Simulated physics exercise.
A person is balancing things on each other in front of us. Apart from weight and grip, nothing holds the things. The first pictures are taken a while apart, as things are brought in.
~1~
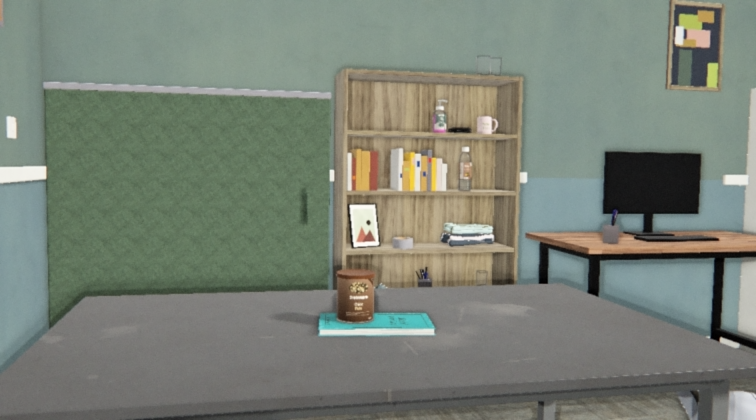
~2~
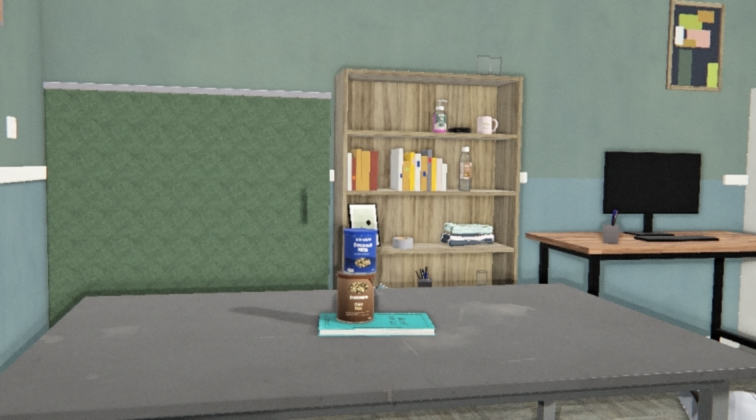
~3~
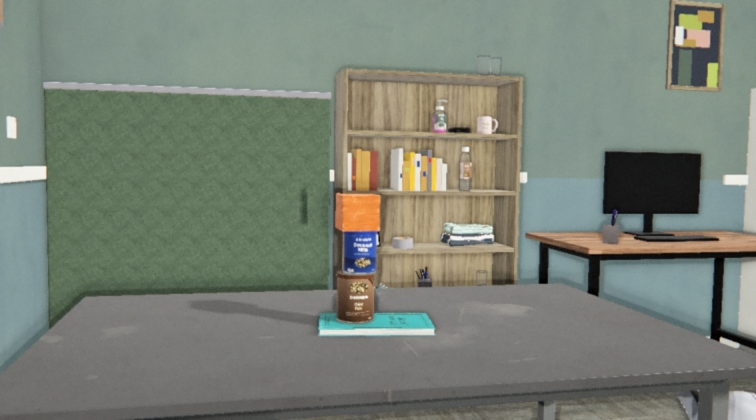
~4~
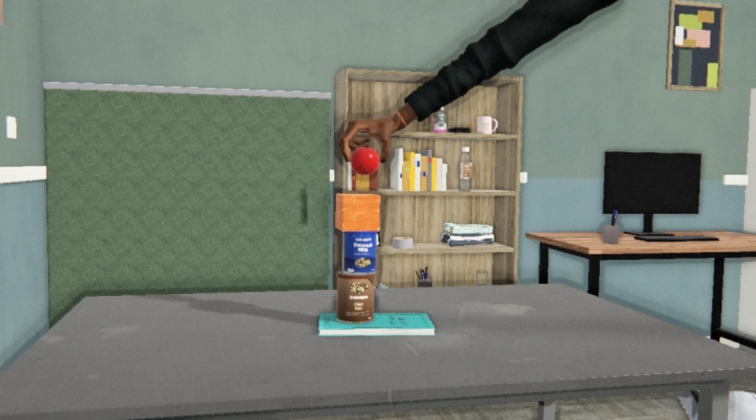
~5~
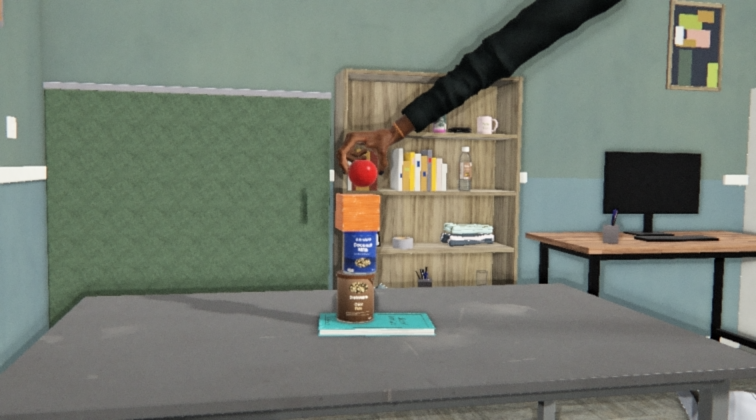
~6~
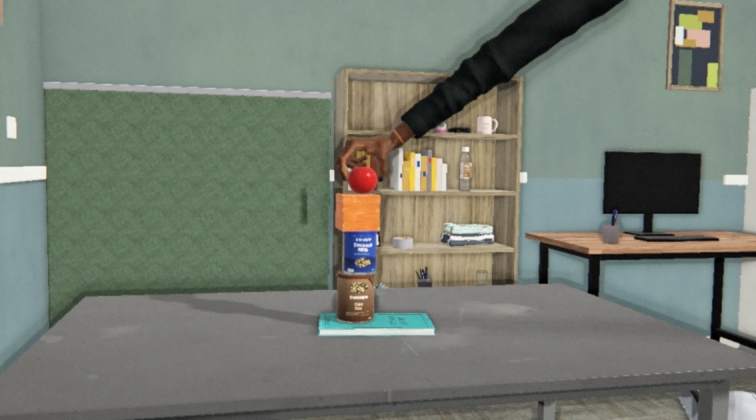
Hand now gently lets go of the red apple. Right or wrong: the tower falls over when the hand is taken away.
Wrong.
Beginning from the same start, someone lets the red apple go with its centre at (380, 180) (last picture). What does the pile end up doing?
The pile tumbles.
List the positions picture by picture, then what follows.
The last thing is not in view yet, in the first picture.
The last thing is not in view yet; turquoise book (375, 324), in the second picture.
The last thing is not in view yet; orange block (357, 212), in the third picture.
Coming down; red apple (365, 161); turquoise book (375, 324), in the fourth picture.
Coming down; red apple (362, 173); orange block (357, 212), in the fifth picture.
Set down, still held; red apple (362, 180); turquoise book (375, 324), in the sixth picture.
Then, 0.20 s on from there, no change.
Then, 0.40 s on from there, red apple resting near (362, 180).
In the end, all 5 unmoved. At the end, from the last picture's camera, red apple near (362, 180). The pile holds.
